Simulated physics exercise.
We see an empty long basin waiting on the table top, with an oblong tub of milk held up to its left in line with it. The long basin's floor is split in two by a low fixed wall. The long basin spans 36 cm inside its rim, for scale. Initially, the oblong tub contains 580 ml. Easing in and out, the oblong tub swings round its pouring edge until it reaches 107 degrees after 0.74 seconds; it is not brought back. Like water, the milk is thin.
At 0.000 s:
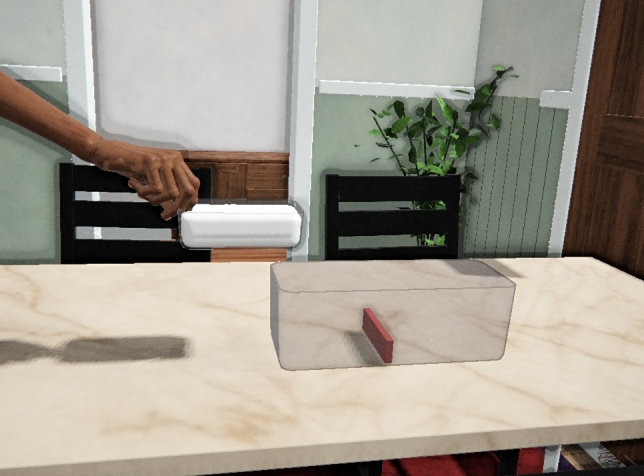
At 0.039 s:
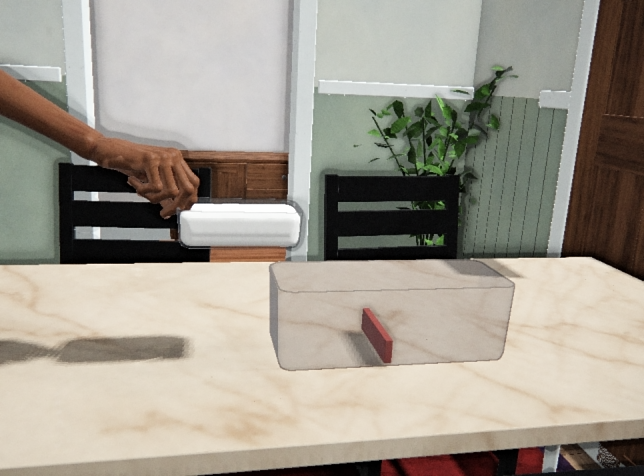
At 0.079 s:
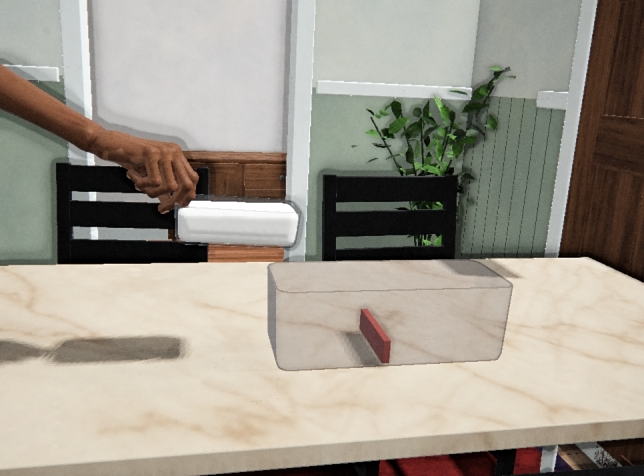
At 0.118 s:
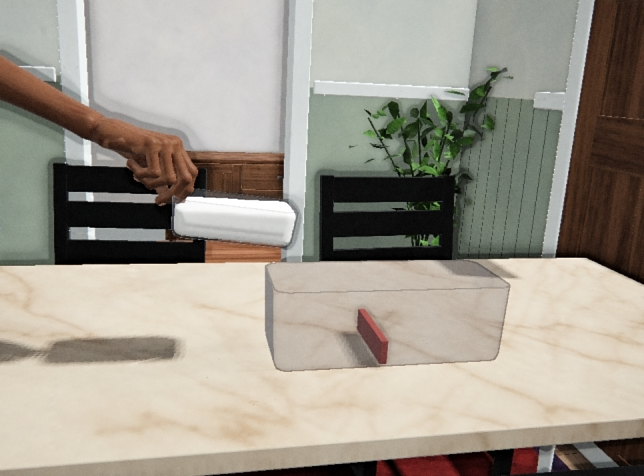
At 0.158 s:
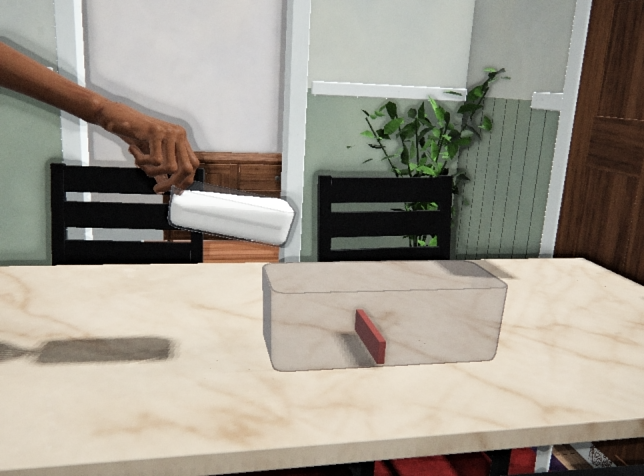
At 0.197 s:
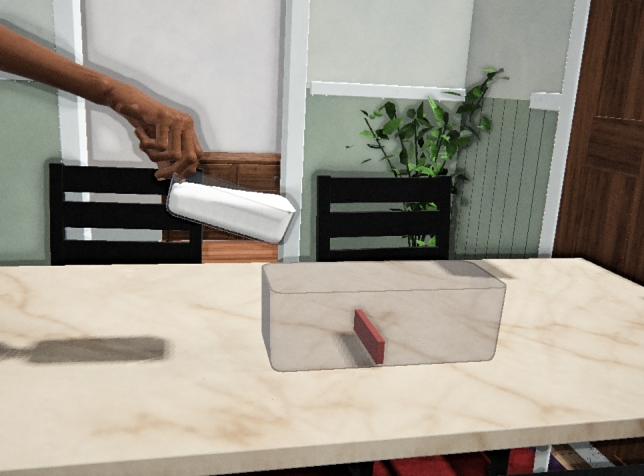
A hand holding a white oblong tub above a marble-patterned table gradually tilts it, the right end dipping lower, while drifting very slightly left; a long clear basin with a small red piece stays on the table.
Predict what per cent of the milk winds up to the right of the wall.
Roughly 57 per cent is past the wall.
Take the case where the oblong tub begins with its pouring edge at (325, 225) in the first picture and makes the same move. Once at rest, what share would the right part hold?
In that case roughly 75 per cent.
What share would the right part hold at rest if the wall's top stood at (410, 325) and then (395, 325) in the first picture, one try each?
One try each: Around 15 percent and then around 25 percent.
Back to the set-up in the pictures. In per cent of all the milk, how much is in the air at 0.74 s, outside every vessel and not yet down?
Airborne share: Near 4 %.
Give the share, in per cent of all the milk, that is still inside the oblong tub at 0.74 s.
0 per cent or thereabouts.
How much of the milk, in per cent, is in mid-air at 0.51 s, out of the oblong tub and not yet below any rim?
Some 62 per cent, I reckon.
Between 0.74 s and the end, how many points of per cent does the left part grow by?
About 5 percent.
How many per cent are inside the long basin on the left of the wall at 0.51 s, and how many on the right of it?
I'd say about 16 left and about 0 right.
After 0.51 s the tilt is 83° and 21 per cent is still to pour, 17 is left of the wall and 0 right of it.
After 0.74 s the tilt is 107° and 0 per cent is still to pour, 28 is left of the wall and 62 right of it.
After 0.98 s the tilt is 107° and 0 per cent is still to pour, 32 is left of the wall and 57 right of it.
After 1.24 s the tilt is 107° and 0 per cent is still to pour, 33 is left of the wall and 57 right of it.
In the end 33 per cent lies left of the wall, 57 right of it and 10 outside.
